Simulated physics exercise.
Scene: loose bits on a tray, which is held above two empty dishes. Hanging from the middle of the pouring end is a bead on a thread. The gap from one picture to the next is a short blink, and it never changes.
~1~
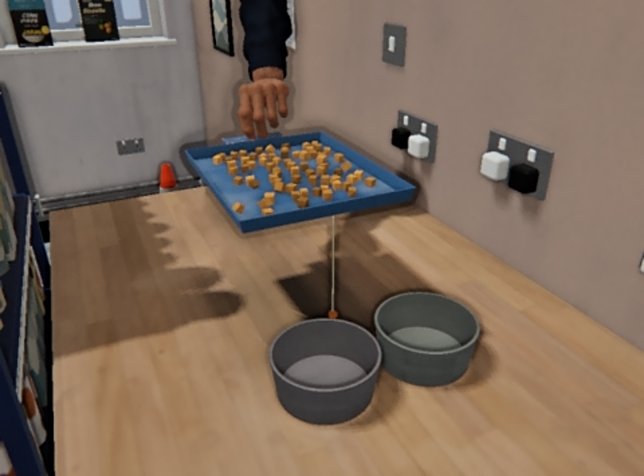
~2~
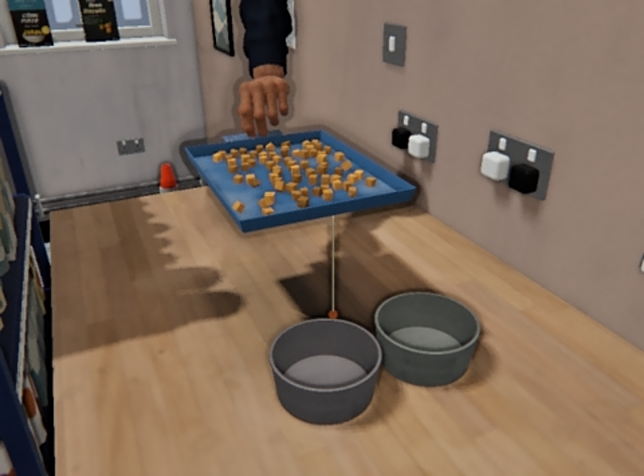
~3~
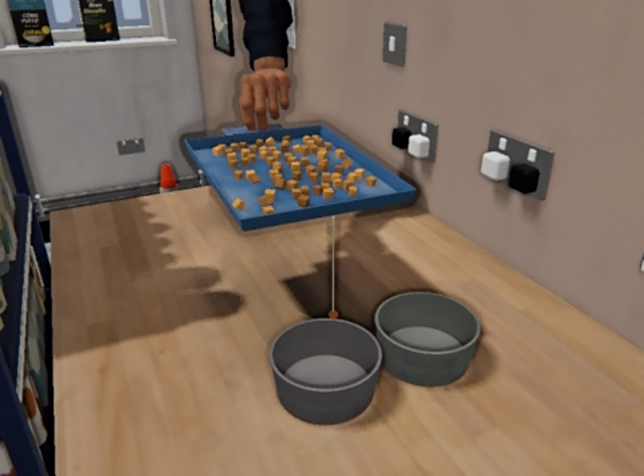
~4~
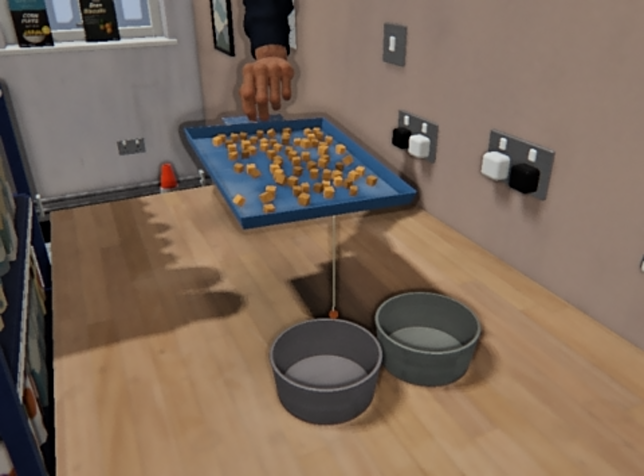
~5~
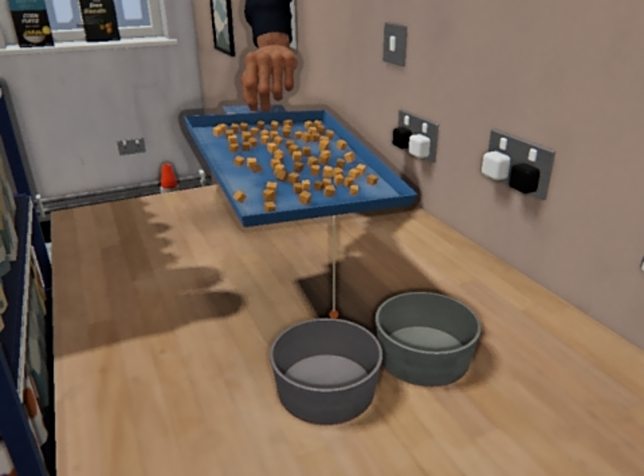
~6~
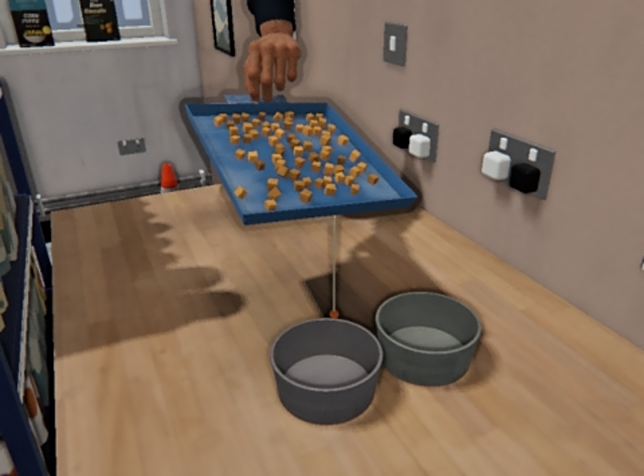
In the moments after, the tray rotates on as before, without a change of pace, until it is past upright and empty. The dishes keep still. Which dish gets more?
Short answer, the right dish, that's where more goes.
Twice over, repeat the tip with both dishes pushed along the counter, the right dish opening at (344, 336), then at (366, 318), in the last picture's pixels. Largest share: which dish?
First try: The rightmost dish. Second try: The rightmost dish.
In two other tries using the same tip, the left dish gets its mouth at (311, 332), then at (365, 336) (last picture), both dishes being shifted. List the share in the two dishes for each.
Some 60 and then some 70 per cent.
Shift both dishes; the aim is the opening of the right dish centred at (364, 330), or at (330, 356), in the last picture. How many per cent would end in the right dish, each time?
First some 50, then 20 per cent.
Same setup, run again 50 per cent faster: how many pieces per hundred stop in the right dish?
I'd say 70 percent or thereabouts.
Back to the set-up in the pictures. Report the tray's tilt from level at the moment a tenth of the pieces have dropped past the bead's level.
Roughly 100°.
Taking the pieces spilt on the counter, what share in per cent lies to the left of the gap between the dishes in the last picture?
Some 30 %.
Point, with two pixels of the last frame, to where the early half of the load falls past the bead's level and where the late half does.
Earlier portion about (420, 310); later portion about (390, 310).
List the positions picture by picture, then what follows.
In the first picture, corners of the pouring end at (242, 219) and (411, 187), level; middle of the load at (292, 167), croutons; left dish at (350, 402); right dish at (456, 365); bead on its thread at (333, 315).
In the second picture, corners of the pouring end at (243, 218) and (411, 187), level; middle of the load at (292, 166).
In the third picture, corners of the pouring end at (243, 217) and (411, 189), tipped barely, lowest at the right corner; middle of the load at (292, 162).
In the fourth picture, corners of the pouring end at (244, 215) and (412, 191), tipped a little, lowest at the right corner; middle of the load at (293, 156).
In the fifth picture, corners of the pouring end at (245, 214) and (413, 193), tipped a little, lowest at the right corner; middle of the load at (294, 150).
In the sixth picture, corners of the pouring end at (246, 212) and (413, 195), tipped a little, lowest at the right corner; middle of the load at (295, 145), a small part on the move; left dish at (351, 402); right dish at (457, 364).
Soon after the last picture, tray tipped steeply; all on the tray.
A little later, tray tipped right over; nearly all on the tray; a small part in the right dish.
Later still, tray tipped past a quarter turn; a small part in the left dish; about two thirds in the right dish; a small part outside both.
At rest, tray tipped past a quarter turn; a small part in the left dish; about two thirds in the right dish; a small part outside both.
